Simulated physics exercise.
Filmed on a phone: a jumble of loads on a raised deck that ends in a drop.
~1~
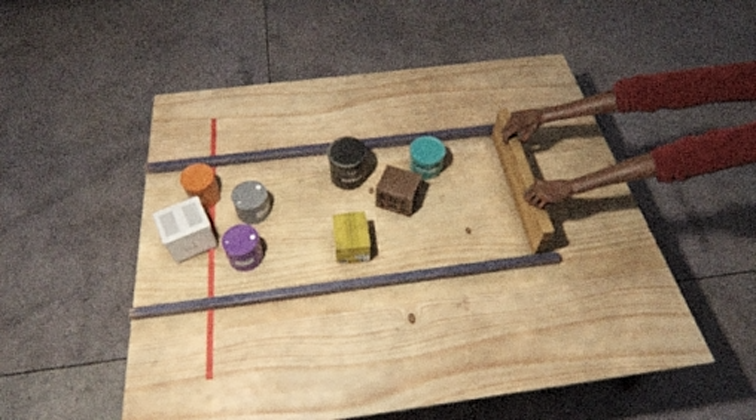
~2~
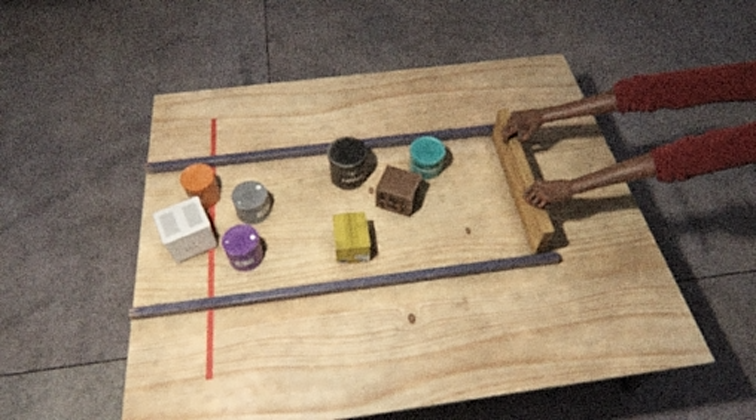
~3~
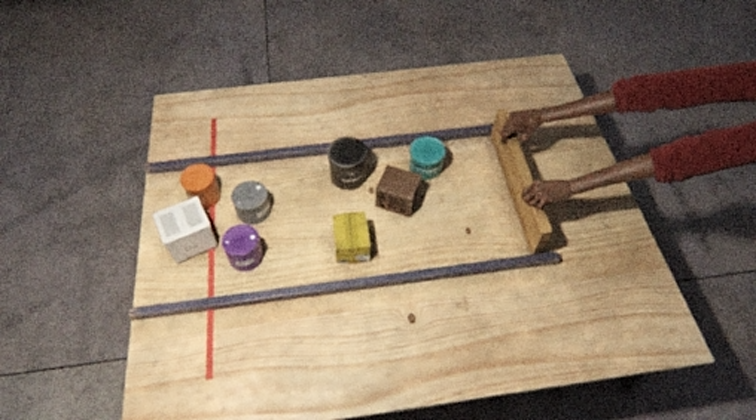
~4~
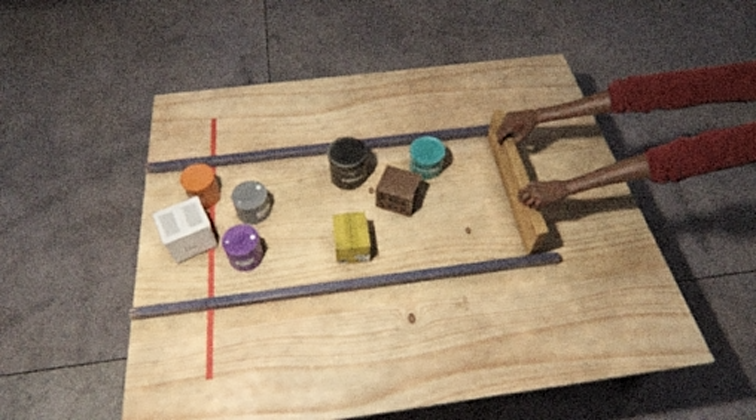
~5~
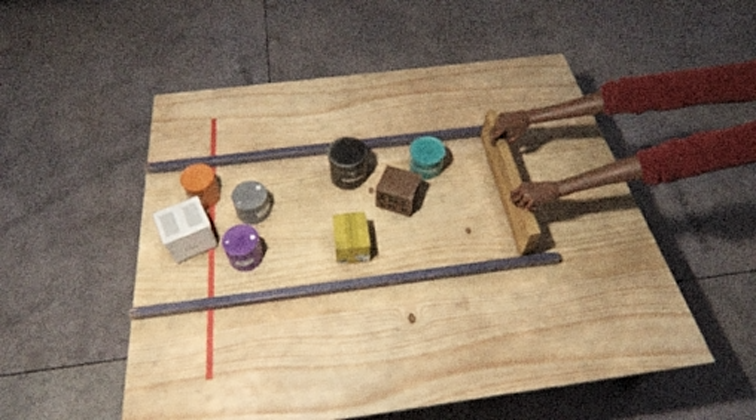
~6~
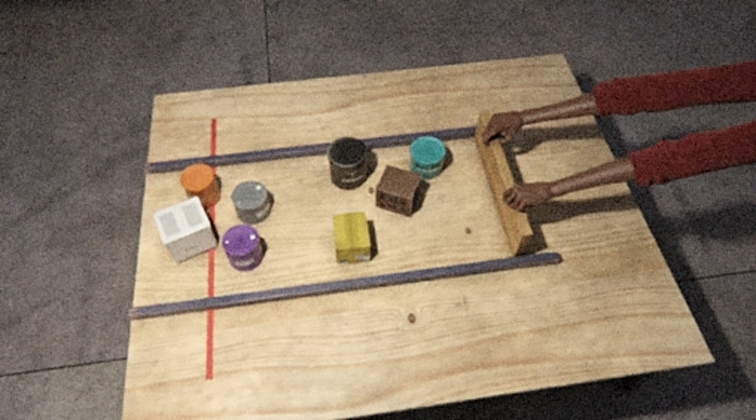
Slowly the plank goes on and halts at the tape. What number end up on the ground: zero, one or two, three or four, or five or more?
Outcome: The number that fall off is one or two.
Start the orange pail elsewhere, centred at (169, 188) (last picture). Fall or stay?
It drops off.
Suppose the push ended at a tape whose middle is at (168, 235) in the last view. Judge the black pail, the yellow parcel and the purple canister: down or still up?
The black pail falls; the yellow parcel remains up; the purple canister drops off.
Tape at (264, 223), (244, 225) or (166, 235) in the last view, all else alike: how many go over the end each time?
Try by try, 0, 0 and 5.
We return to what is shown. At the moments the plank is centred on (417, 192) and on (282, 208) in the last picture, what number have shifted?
The counts are 2 and 7.
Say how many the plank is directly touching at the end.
That makes 3.
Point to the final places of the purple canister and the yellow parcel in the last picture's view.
Near (153, 274) and (191, 259).
Soon after, none off yet; white tote at rest near (187, 231); orange pail at rest near (201, 187); purple canister at rest near (243, 248).
By the end, the number that fall off is one or two; fallen, orange pail and white tote.
